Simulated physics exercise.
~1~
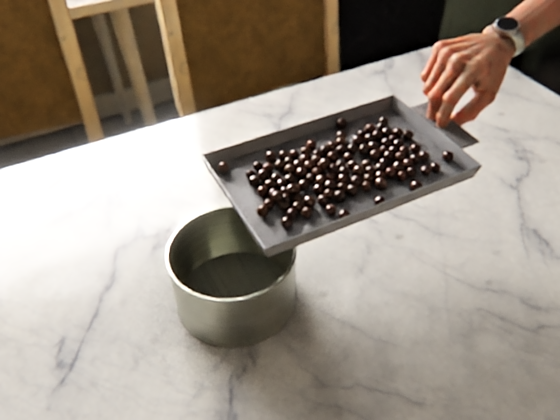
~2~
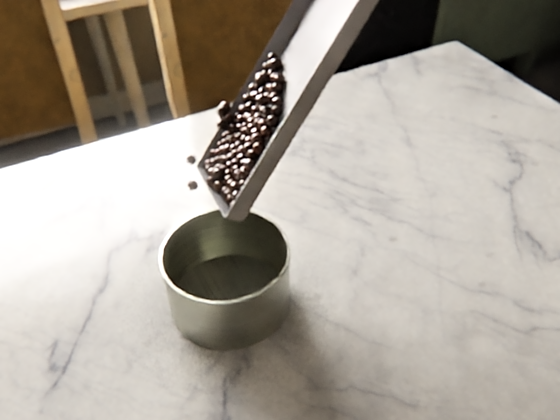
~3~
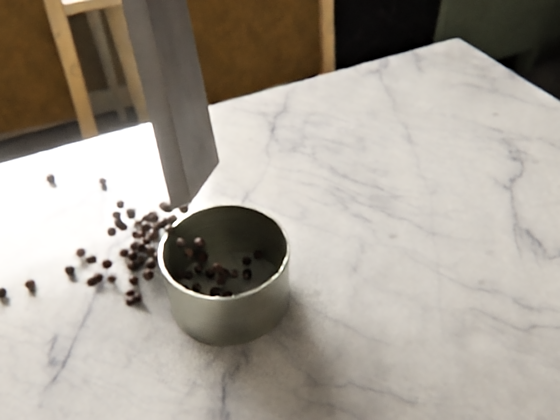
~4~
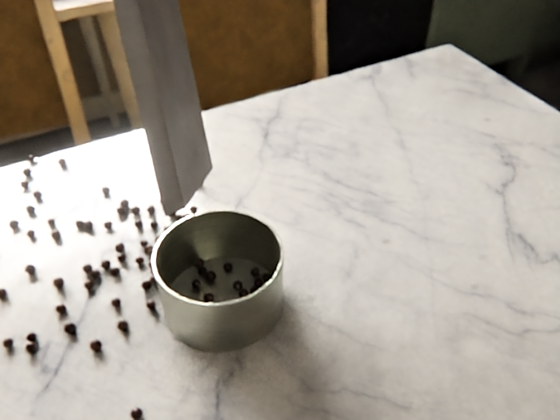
A gray tray of dark chocolate balls, first held by a hand, moved left and tipped steeply over a round metal pot on a marble table, but only some landed inside while most scattered across the tabletop to the left.
